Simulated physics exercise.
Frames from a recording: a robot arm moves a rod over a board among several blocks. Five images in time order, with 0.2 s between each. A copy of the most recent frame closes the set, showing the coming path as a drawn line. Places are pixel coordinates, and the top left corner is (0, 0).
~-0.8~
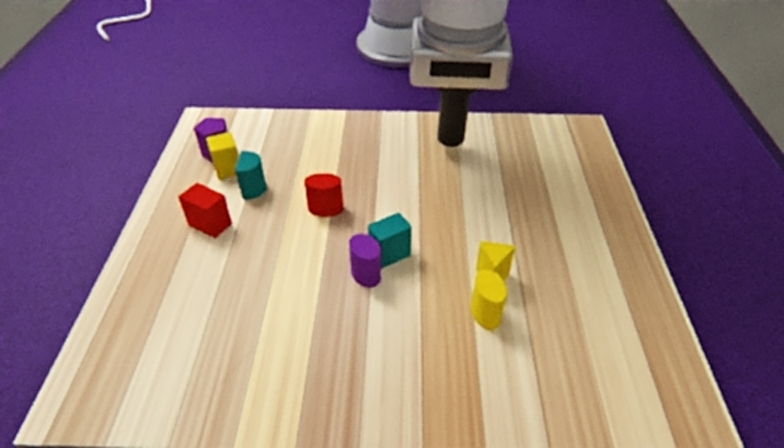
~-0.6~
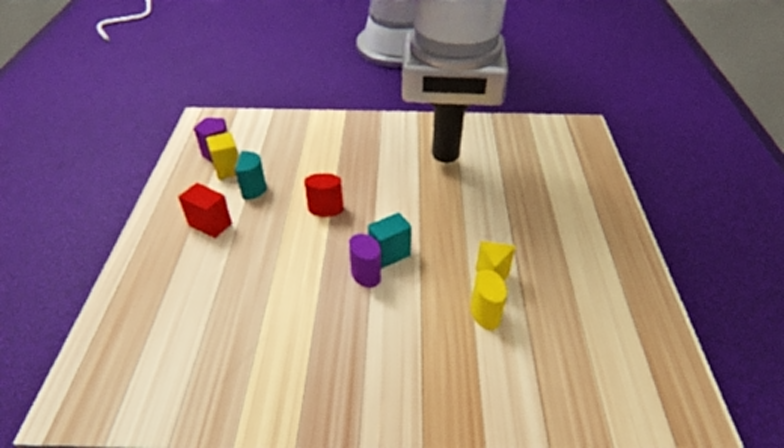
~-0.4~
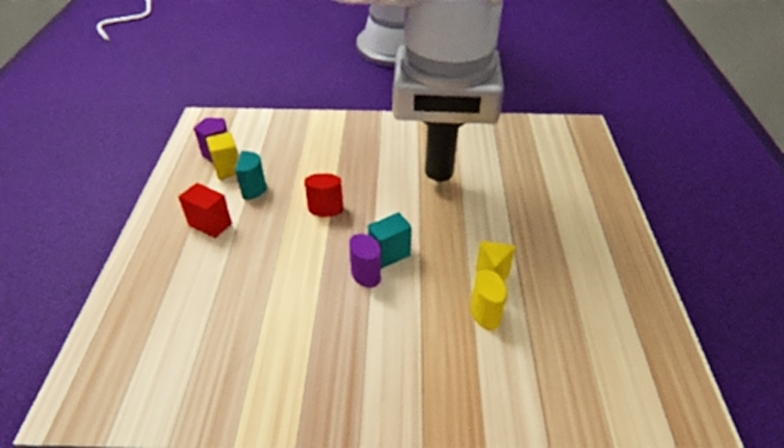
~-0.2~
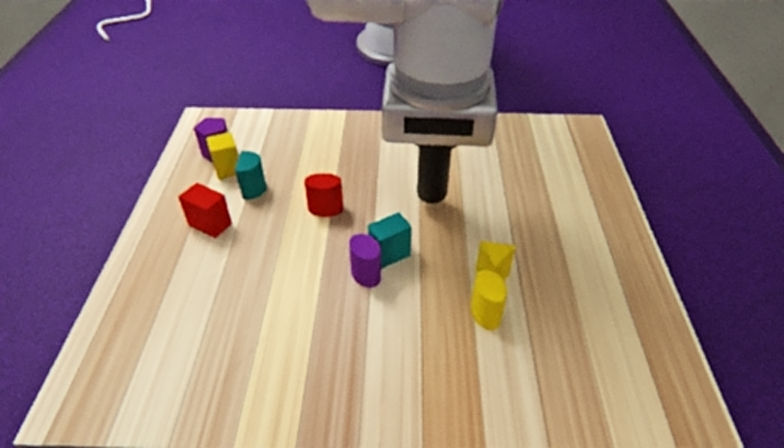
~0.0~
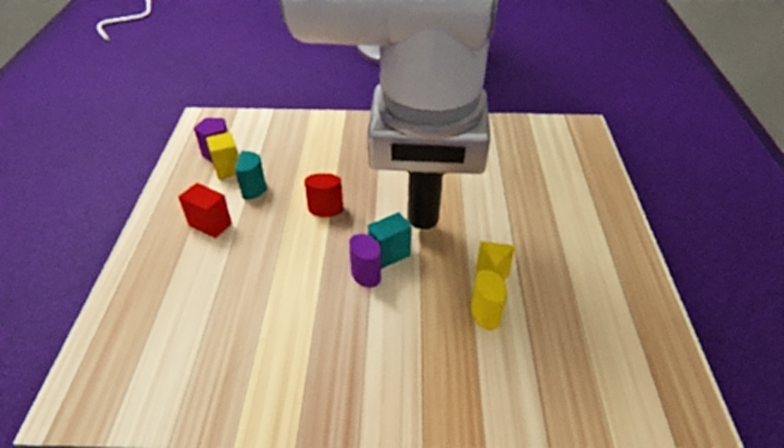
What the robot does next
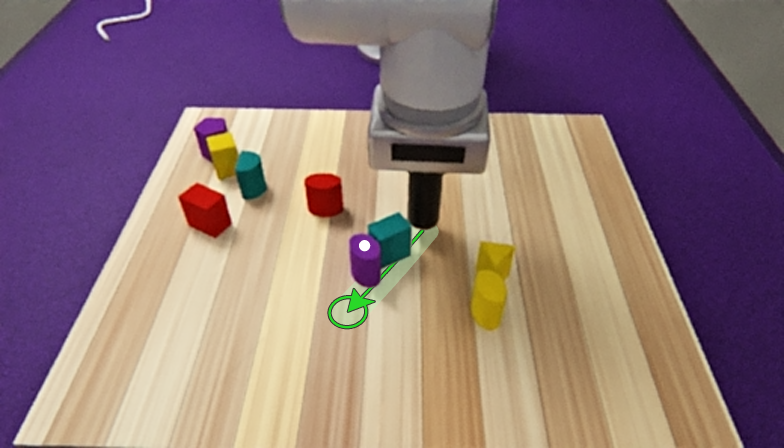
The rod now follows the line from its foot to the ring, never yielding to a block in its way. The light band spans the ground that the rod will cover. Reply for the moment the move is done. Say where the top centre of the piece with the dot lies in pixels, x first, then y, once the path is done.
Around (265, 297).
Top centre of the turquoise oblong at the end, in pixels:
Its top face will be centred at roughly (304, 291).
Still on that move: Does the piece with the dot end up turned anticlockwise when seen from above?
That would be a no.
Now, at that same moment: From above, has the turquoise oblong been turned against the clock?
Going by the path, no.
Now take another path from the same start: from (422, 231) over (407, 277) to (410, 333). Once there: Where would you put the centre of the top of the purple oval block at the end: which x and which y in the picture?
Located at (335, 258).
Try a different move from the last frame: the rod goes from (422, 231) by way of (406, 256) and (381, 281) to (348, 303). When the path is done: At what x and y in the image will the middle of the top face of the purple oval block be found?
Its top middle is near (266, 290).
The drawn path runs in a line from (422, 231) to (348, 312); the dot is on the purple oval block.
The first path, step by step. One third of the way, rod (400, 246); purple oval block (341, 262), turned 15° clockwise; turquoise oblong (369, 244).
Two thirds of the way, rod (375, 272); purple oval block (304, 282), turned 25° clockwise; turquoise oblong (338, 269), turned 15° clockwise.
At the end, rod (347, 301); purple oval block (265, 297), turned 45° clockwise; turquoise oblong (304, 291), turned 30° clockwise; yellow triangular piece not moved.
